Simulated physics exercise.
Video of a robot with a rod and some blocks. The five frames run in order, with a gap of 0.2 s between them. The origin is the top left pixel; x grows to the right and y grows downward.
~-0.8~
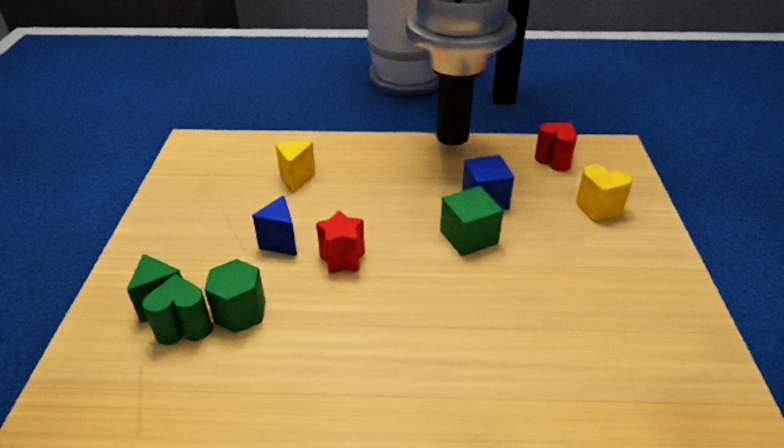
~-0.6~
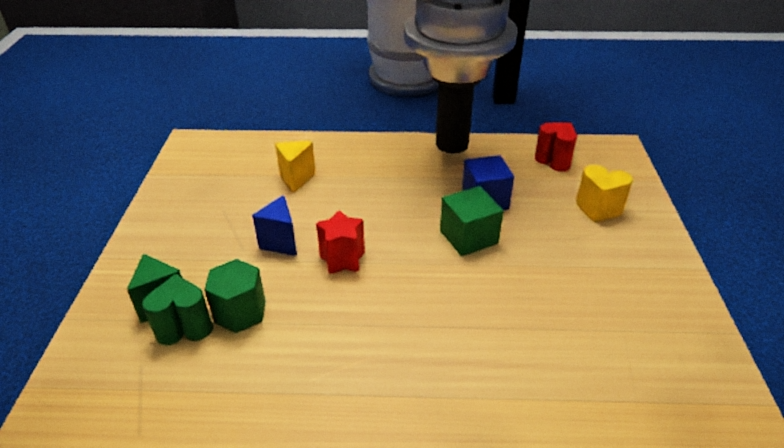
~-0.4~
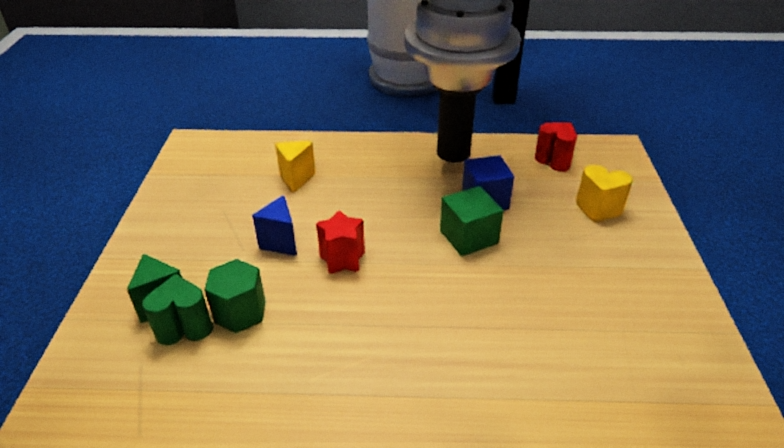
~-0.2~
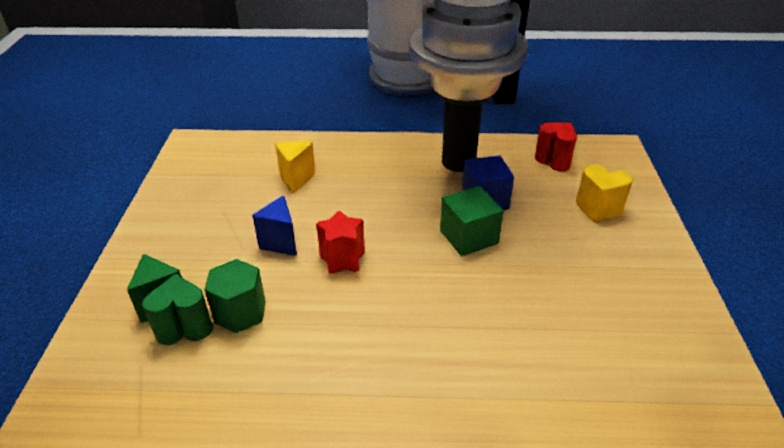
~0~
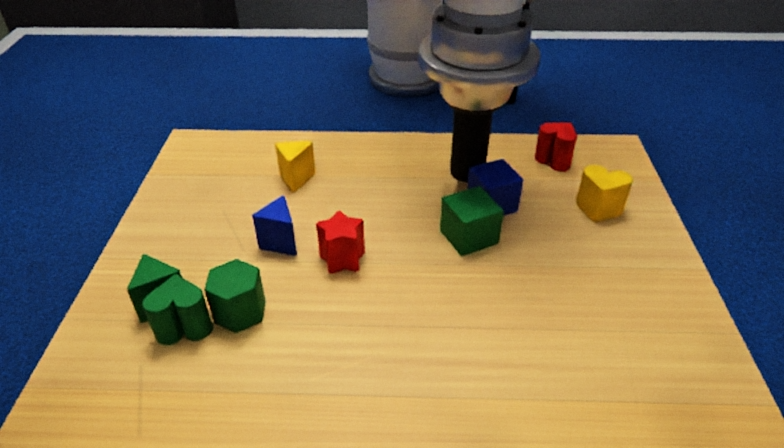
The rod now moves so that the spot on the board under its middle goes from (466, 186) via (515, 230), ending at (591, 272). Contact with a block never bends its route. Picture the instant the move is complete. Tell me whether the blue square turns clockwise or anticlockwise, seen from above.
The twist is anticlockwise.
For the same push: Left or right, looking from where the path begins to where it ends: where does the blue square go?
The blue square goes left.
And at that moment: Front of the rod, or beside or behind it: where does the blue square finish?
The block stays ahead.
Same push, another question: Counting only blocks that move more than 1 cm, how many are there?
Answer: One block.
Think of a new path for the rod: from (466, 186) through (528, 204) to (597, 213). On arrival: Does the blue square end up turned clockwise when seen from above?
I expect so.
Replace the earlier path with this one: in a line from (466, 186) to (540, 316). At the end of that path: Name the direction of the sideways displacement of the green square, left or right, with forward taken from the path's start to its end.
Gets pushed right.
The first path, step by step. One third of the way, rod (499, 202); blue square (539, 197), turned 35° anticlockwise.
Two thirds of the way, rod (542, 231); blue square (591, 222), turned 60° anticlockwise.
At the end, rod (595, 257); green square still; blue square (647, 240), turned 75° anticlockwise.
